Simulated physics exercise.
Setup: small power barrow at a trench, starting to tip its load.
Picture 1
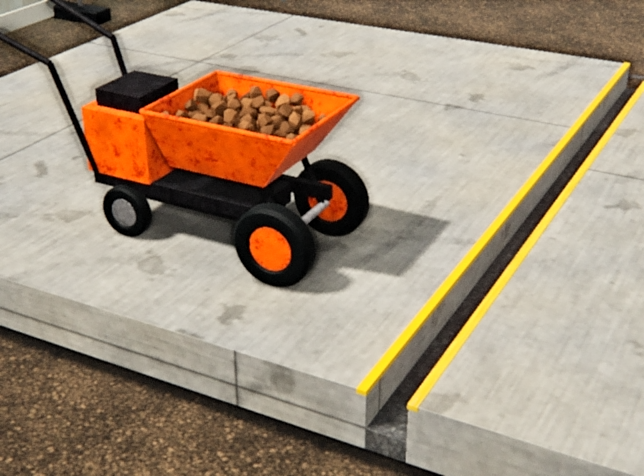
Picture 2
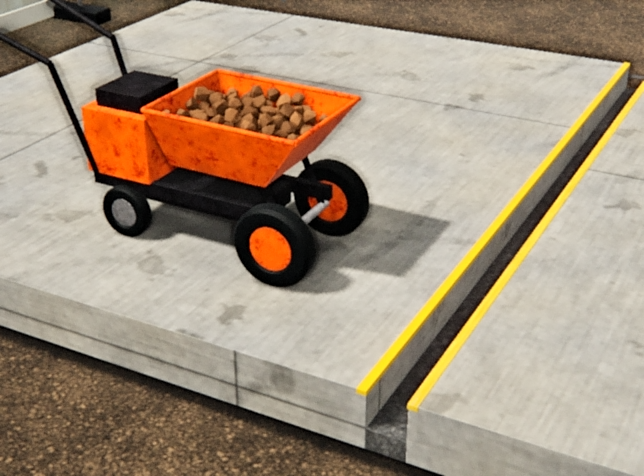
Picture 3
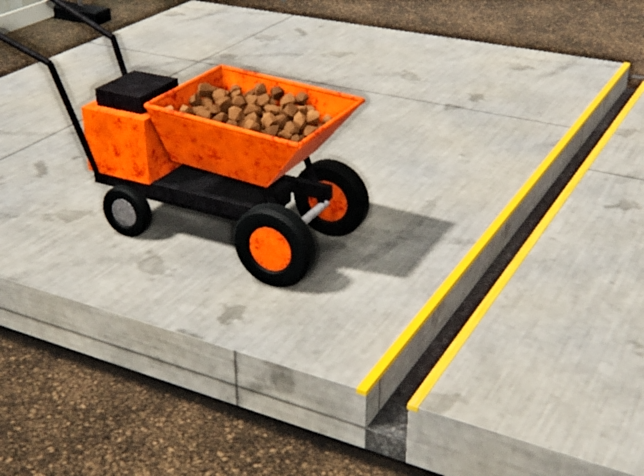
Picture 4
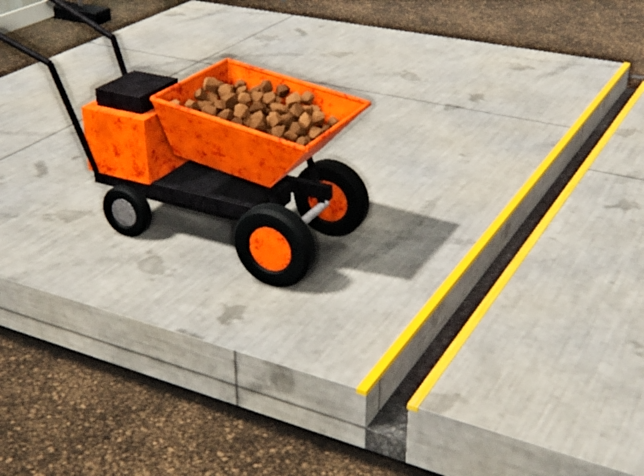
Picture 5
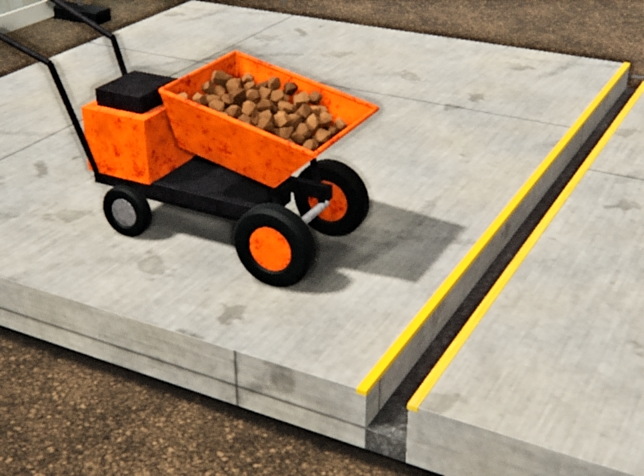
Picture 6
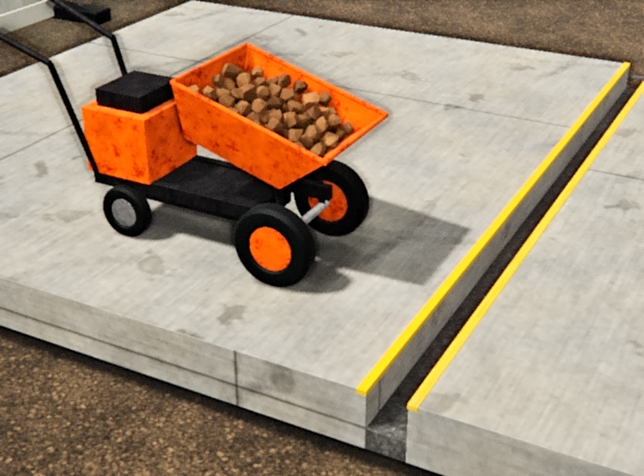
On a pale concrete slab beside a narrow, yellow-edged trench, a small orange power barrow stands with its skip level and full of brown clods. The skip then begins to tilt, its back end rising and its front lip dipping toward the right, until it slants clearly, while the wheels stay put.
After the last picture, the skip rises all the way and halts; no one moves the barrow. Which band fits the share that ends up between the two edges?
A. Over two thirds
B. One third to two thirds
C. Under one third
One third to two thirds.
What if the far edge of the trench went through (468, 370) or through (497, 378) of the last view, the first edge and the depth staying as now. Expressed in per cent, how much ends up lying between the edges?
I'd say some 80 in a hundred, followed by 80 in a hundred.
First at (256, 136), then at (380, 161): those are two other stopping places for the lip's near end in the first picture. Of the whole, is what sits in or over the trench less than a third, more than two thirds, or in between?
Well, for the first stop the answer is in the middle band, and for the second it is less than a third.
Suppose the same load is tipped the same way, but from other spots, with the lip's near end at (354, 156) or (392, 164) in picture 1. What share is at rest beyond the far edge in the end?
Roughly 80 per cent at the first spot and 100 per cent at the second.
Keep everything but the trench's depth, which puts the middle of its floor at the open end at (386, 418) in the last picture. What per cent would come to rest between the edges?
Estimated share: Approx. 40 per cent.
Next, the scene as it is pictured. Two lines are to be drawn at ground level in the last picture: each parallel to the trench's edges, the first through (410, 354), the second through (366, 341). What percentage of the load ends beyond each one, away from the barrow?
60 % and 90 %.
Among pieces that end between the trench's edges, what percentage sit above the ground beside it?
20 per cent, near enough.
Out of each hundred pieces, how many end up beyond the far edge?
Estimate: Around 20 per cent.
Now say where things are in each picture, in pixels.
In the first frame, lip of the skip at (293, 143), level; top of the load at (248, 114), clay clods; first edge of the trench at (394, 349); far edge at (444, 363), the trench under half as wide as the skip, and about as deep as wide.
In the second frame, lip of the skip at (294, 144), level; top of the load at (249, 113).
In the third frame, lip of the skip at (299, 146), tipped barely; top of the load at (239, 103).
In the fourth frame, lip of the skip at (306, 150), tipped a little; top of the load at (245, 100).
In the fifth frame, lip of the skip at (314, 155), tipped a little; top of the load at (228, 102).
In the sixth frame, lip of the skip at (324, 163), tipped clearly; top of the load at (238, 96); first edge of the trench at (394, 349); far edge at (444, 363).
Soon after the last picture, skip tipped steeply; all in the skip.
A little later, skip tipped right over; about two thirds in the skip; a small part short of the trench; about a quarter in or heaped over the trench; a small part falling.
Later still, skip tipped right over; a small part in the skip; about a quarter short of the trench; about half in or heaped over the trench; about a quarter beyond it.
At rest, skip tipped right over; a stray few in the skip; about a quarter short of the trench; about half in or heaped over the trench; about a quarter beyond it.
